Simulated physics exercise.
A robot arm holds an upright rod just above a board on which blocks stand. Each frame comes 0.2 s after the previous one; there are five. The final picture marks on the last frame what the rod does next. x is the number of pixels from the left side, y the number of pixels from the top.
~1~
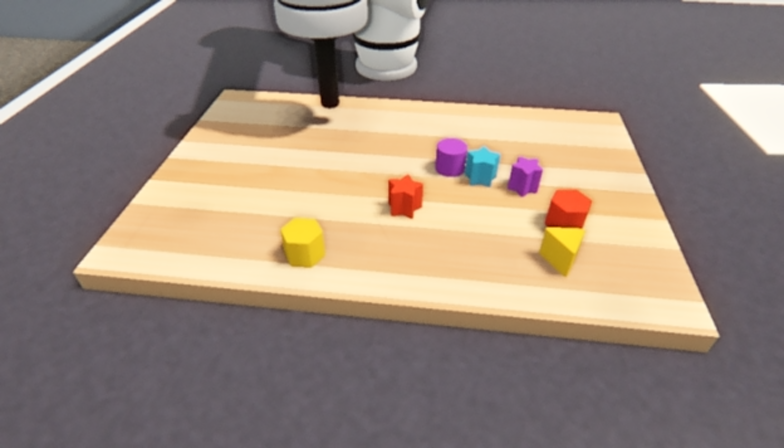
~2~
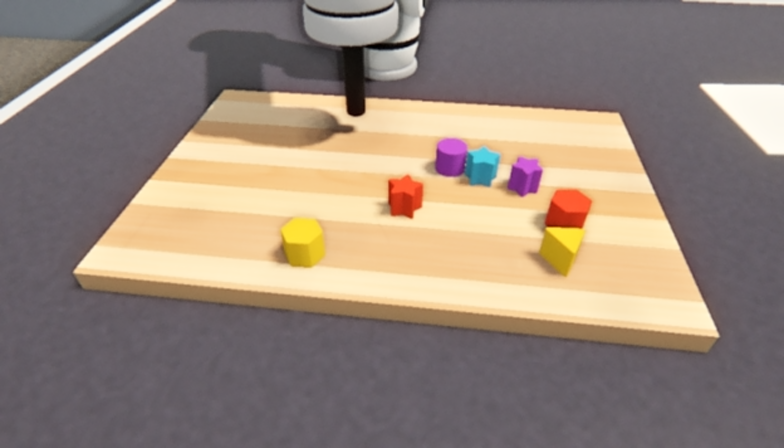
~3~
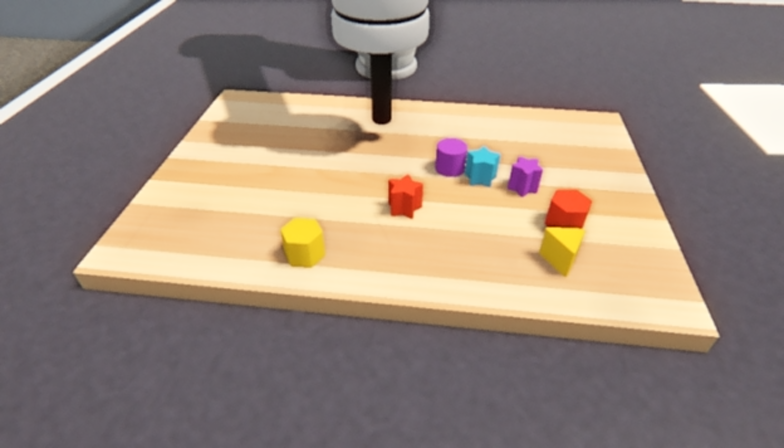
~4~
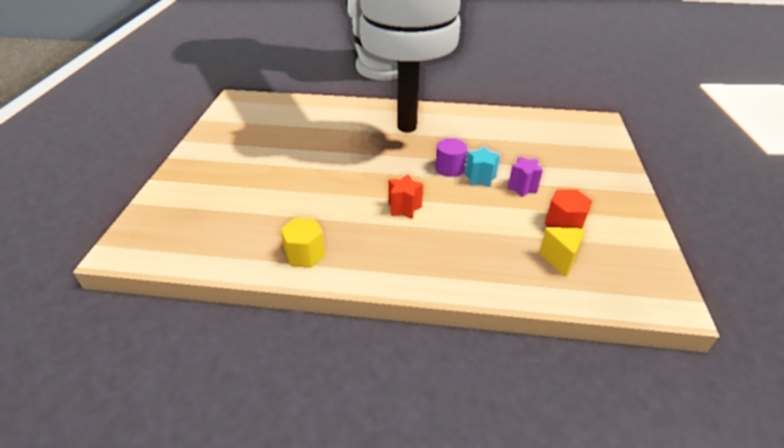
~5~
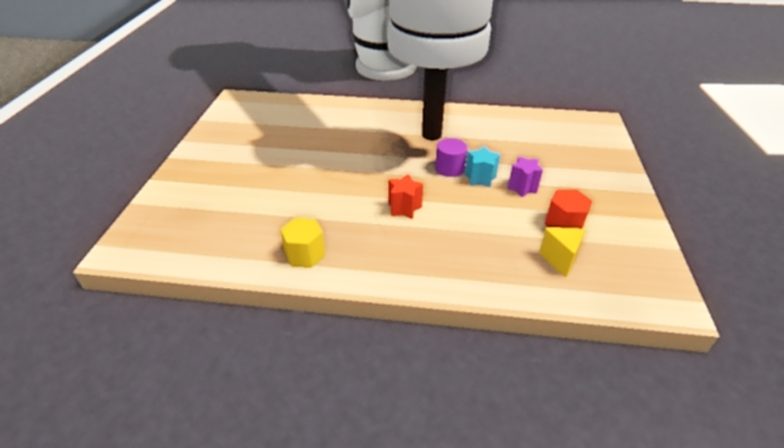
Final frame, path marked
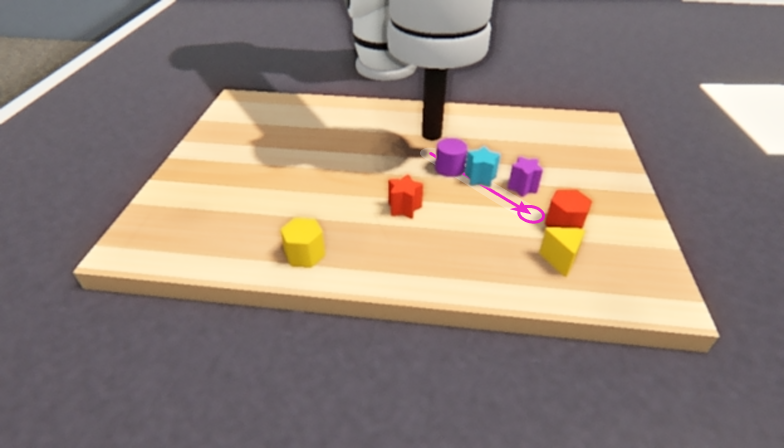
Robot arm moving a black upright rod rightward and slightly nearer above a wooden board, beside a purple cylinder among motionless coloured blocks.
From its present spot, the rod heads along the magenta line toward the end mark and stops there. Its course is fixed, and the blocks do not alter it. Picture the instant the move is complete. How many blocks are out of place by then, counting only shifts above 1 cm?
3 or more blocks.
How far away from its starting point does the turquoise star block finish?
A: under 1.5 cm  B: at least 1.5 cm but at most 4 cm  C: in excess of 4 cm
Answer: C.
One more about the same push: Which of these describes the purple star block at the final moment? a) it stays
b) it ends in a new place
Answer: B.
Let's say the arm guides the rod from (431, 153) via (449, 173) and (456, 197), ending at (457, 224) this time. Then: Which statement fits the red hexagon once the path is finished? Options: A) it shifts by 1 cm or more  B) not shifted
I choose B.
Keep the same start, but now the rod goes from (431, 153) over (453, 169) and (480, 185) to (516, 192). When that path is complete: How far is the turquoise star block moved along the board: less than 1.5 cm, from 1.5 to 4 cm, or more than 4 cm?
Shift of over 4 cm.
The drawn path runs from (431, 153) directly to (531, 214).
What follows on the original path. One third of the way, rod at (463, 155); purple cylinder at (467, 164); turquoise star block at (497, 165), turned 60° anticlockwise.
Two thirds of the way, rod at (497, 175); purple cylinder at (475, 177); turquoise star block at (518, 179), turned 85° anticlockwise; purple star block at (541, 168), turned 50° anticlockwise.
At the end, rod at (536, 196); purple cylinder at (475, 177); turquoise star block at (557, 203), turned 80° anticlockwise; purple star block at (542, 169), turned 60° anticlockwise; red hexagon at (594, 211), turned 20° anticlockwise.
